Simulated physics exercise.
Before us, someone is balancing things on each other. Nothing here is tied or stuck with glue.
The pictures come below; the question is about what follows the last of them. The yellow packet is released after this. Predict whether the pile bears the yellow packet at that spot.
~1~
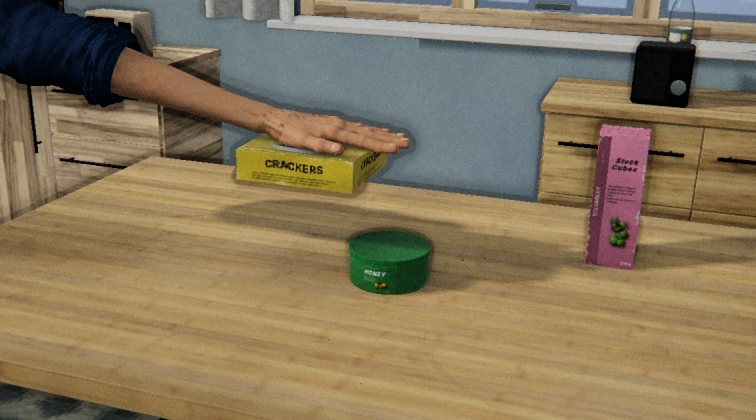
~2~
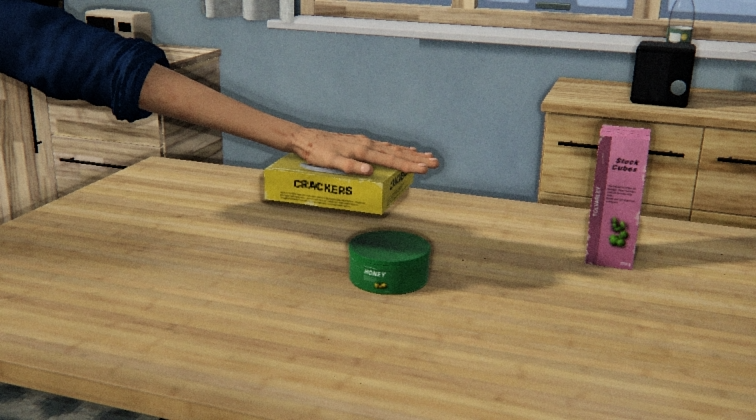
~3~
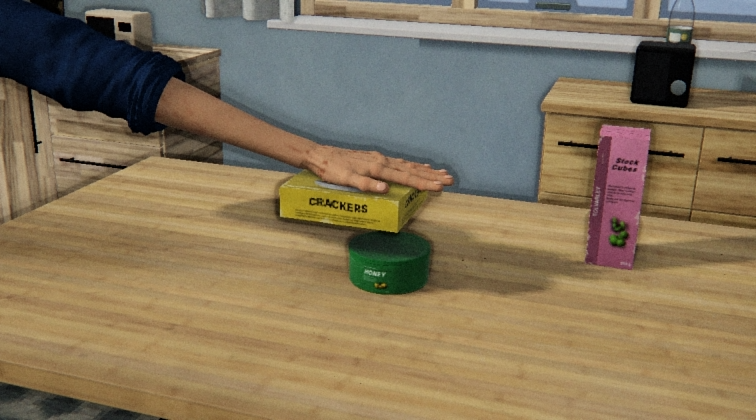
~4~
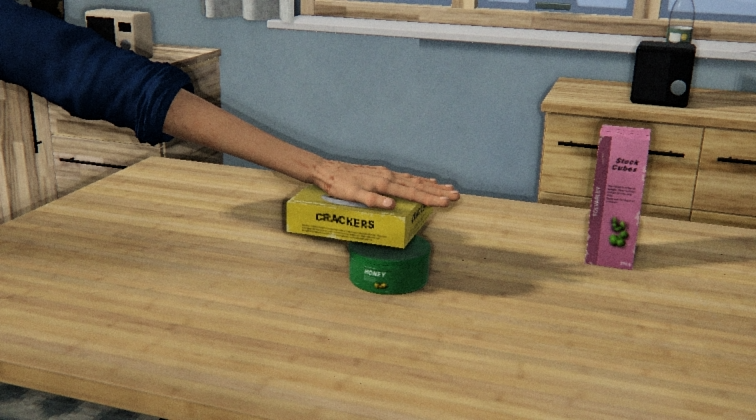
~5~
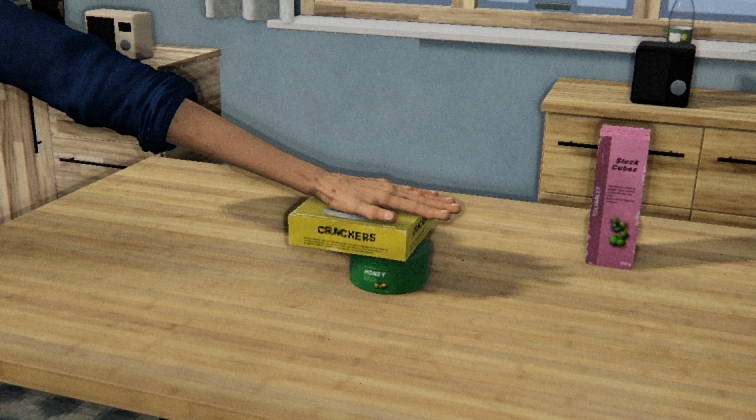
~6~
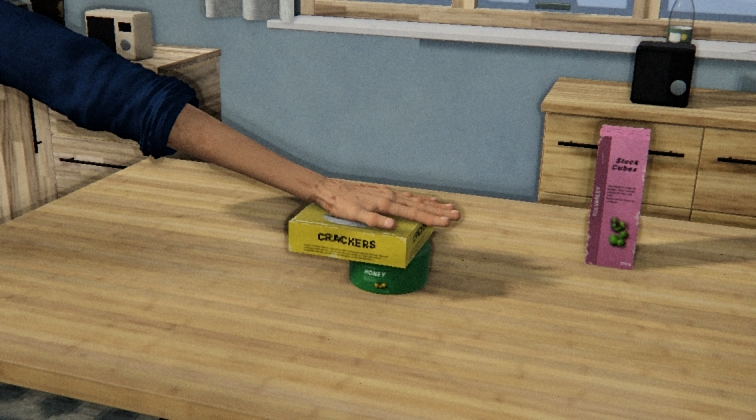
It bears it.
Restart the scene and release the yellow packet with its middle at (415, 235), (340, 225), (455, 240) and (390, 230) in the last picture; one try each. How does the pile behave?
Well, the first time it stays intact, the second time it tips over, the third time it tips over, and the fourth time it stays intact.
Then, 0.30 s after the last picture, nothing has stirred.
Then, 0.70 s after the last picture, yellow packet resting near (364, 227).
At rest, all 3 in place. Seen from the same camera at the end, yellow packet near (364, 227). The pile holds.
